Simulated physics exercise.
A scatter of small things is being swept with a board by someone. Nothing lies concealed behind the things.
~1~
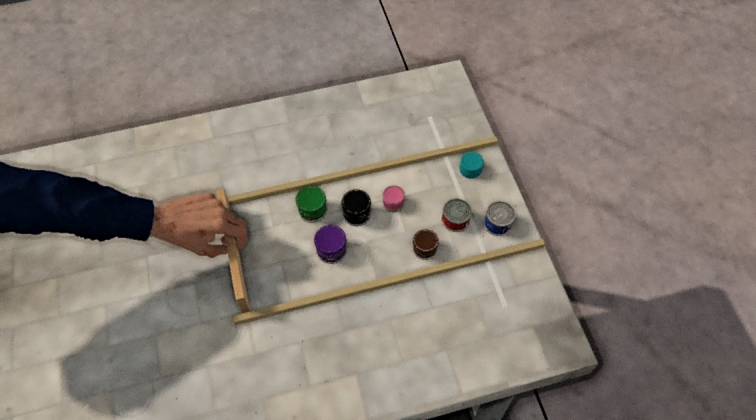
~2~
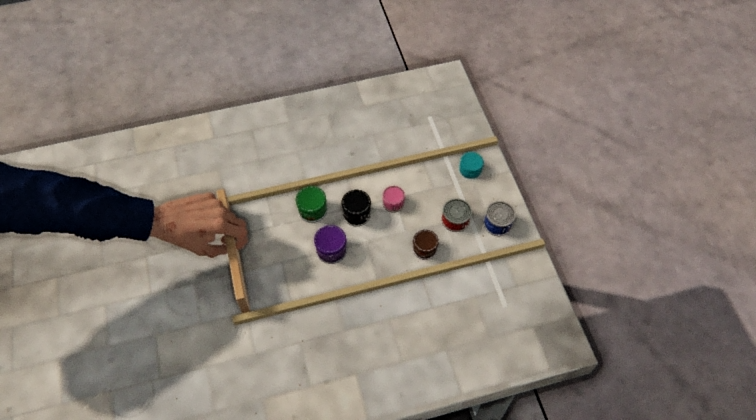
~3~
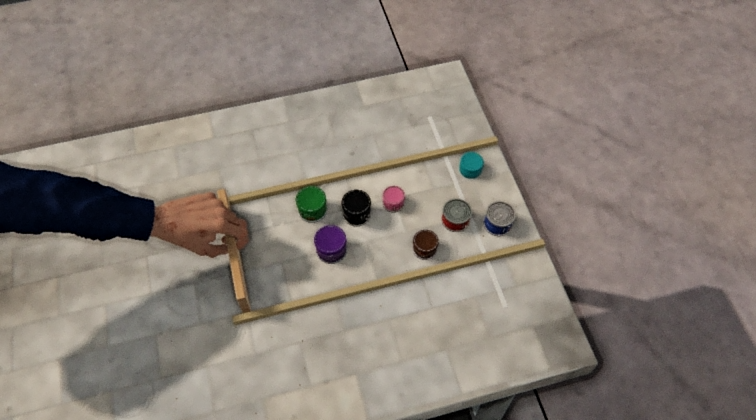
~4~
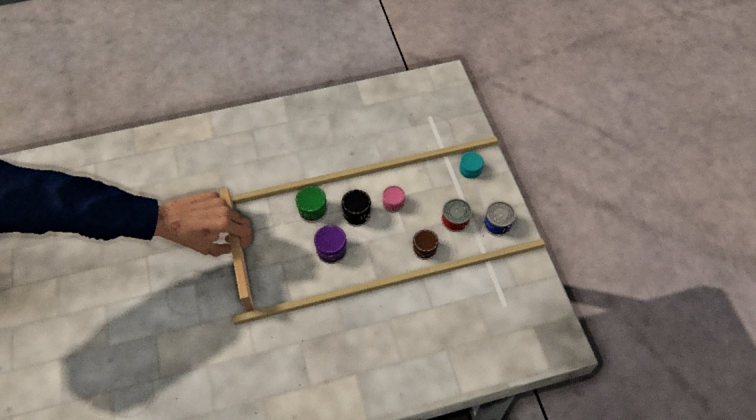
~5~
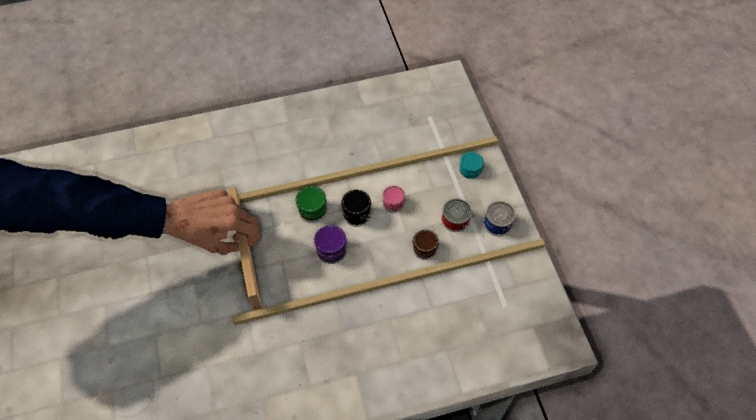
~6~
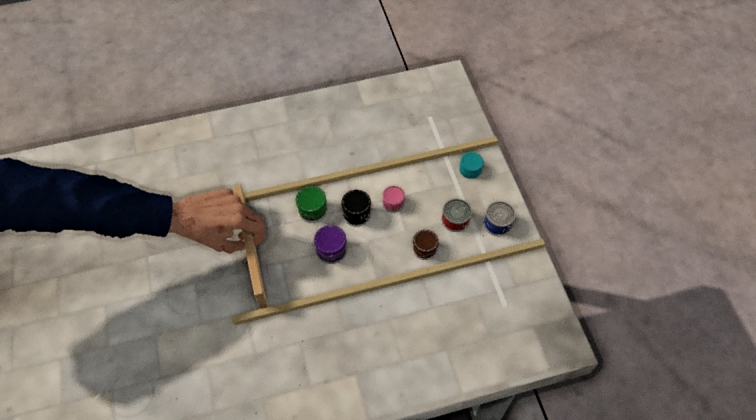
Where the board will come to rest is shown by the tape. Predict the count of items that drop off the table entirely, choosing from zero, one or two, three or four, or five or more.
The count is zero.
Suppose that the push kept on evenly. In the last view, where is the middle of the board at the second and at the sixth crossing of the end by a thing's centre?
At (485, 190) for the second, at (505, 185) for the sixth.
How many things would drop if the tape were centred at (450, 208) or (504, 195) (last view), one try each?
Tallies: 0, 4.
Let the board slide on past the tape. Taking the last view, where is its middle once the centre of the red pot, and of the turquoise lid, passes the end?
With the red pot it sits around (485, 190), with the turquoise lid around (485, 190).
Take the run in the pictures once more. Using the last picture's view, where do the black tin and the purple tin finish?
Final positions: Near (476, 188); near (487, 212).
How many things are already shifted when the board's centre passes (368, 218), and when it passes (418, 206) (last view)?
I count 4 first and 6 after.
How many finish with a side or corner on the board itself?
4 end up touching it.
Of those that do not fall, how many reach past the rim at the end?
Overhanging ones - 0.
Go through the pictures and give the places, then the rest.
Blue tin (499, 219); turquoise lid (471, 165); red pot (456, 215); board (233, 250); tape (464, 204), in the first frame.
Turquoise lid (471, 166); purple tin (331, 245), in the second frame.
Red pot (456, 215); pink tin (394, 199), in the third frame.
Blue tin (499, 219); board (237, 249), in the fourth frame.
Turquoise lid (471, 166); green tin (312, 204), in the fifth frame.
Blue tin (499, 219); turquoise lid (471, 166); red pot (456, 215); board (251, 246); tape (464, 204), in the sixth frame.
A little later, none off yet; blue tin at rest near (499, 219); turquoise lid at rest near (471, 166); red pot at rest near (456, 215).
When it is over, the number that fall off is zero.
